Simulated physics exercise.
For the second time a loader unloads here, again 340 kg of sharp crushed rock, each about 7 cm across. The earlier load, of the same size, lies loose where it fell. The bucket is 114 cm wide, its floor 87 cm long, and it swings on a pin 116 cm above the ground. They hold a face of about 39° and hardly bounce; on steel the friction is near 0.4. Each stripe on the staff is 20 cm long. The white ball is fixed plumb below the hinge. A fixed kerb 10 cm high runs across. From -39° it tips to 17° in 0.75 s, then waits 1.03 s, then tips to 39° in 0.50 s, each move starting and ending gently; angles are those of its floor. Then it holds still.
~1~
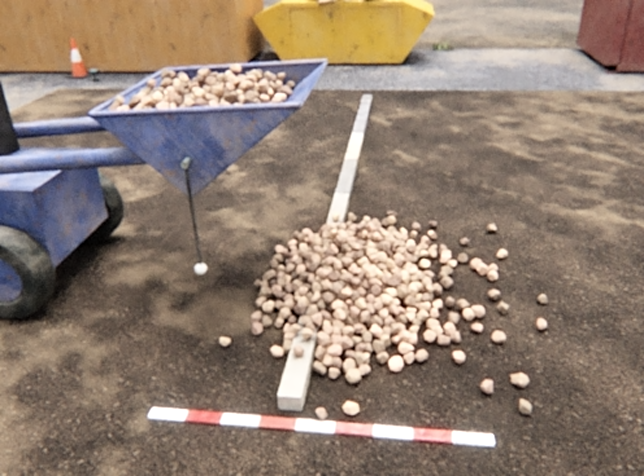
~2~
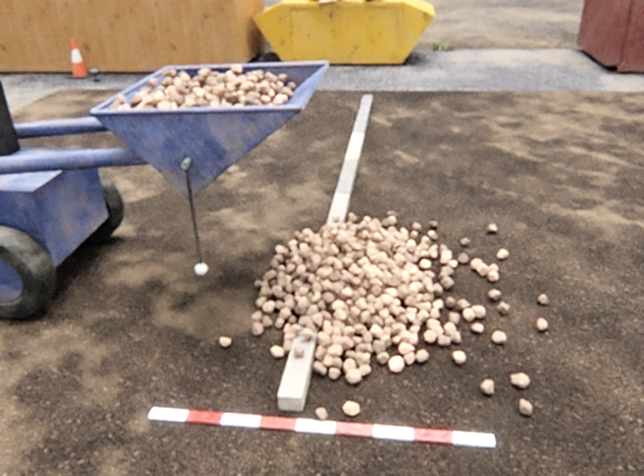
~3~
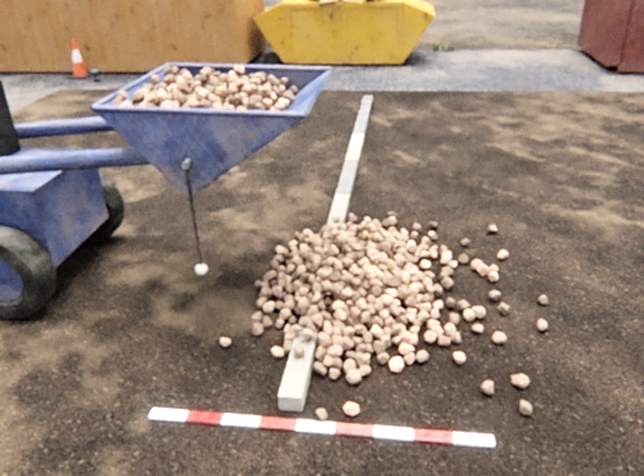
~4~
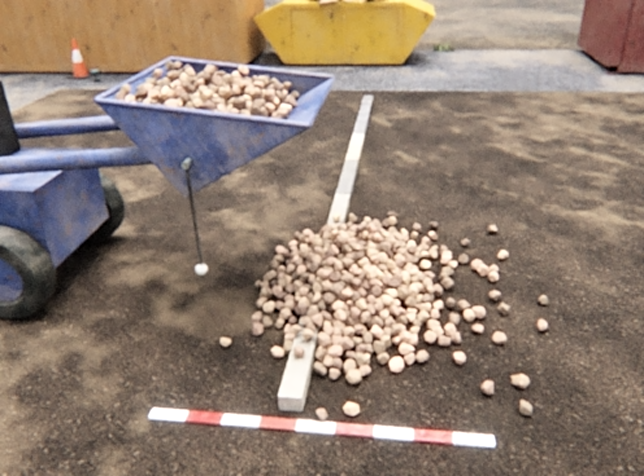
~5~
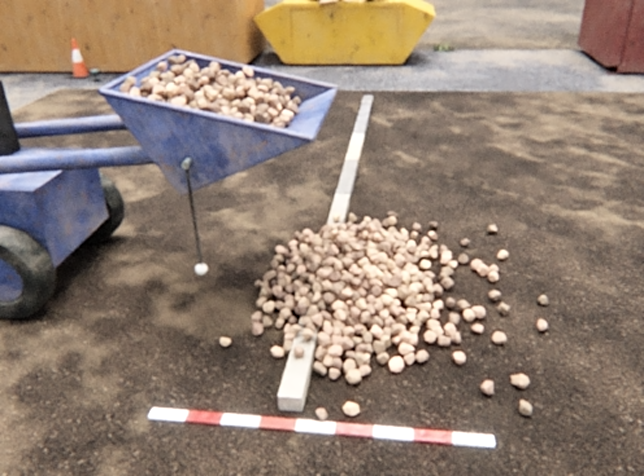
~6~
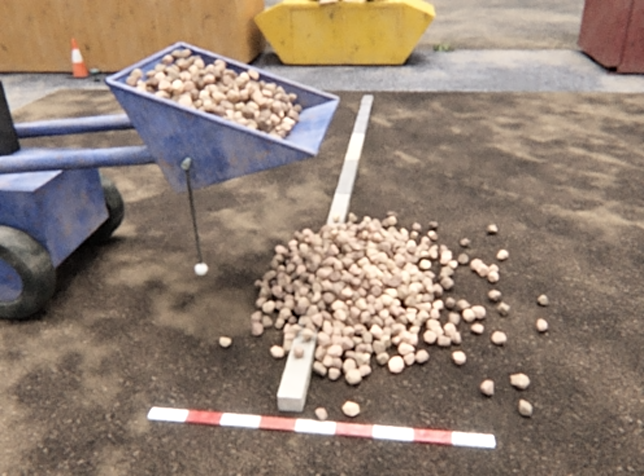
The clip shows a blue loader holding a bucket full of stones beside a loose heap lying across a pale kerb; the bucket slowly tilts, its right lip lowering and its left side rising, while the heap stays still.
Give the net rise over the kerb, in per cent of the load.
Some 58 per cent is added.
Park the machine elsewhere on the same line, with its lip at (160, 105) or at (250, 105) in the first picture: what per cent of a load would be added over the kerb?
About 0 and 15 per cent.
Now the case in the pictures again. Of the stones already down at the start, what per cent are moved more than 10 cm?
About 0 per cent.
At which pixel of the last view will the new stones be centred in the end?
Around (340, 263).
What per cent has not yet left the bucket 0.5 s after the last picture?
Roughly 100 per cent is still inside.
Then, 0.2 s after the last picture the floor is at 8°; in per cent of one load, 100 in the bucket, 24 on this side of the kerb, 76 over the kerb; the foremost stones are at (513, 302).
Then, 0.5 s after the last picture the floor is at 17°; in per cent of one load, 100 in the bucket, 24 on this side of the kerb, 76 over the kerb; the foremost stones are at (513, 302).
Then, 2.4 s after the last picture the floor is at 39°; in per cent of one load, 11 in the bucket, 63 on this side of the kerb, 126 over the kerb; the foremost stones are at (513, 302).
Then, 5.0 s after the last picture the floor is at 39°; in per cent of one load, 0 in the bucket, 66 on this side of the kerb, 134 over the kerb; the foremost stones are at (513, 302). Net gain over the kerb, 58.
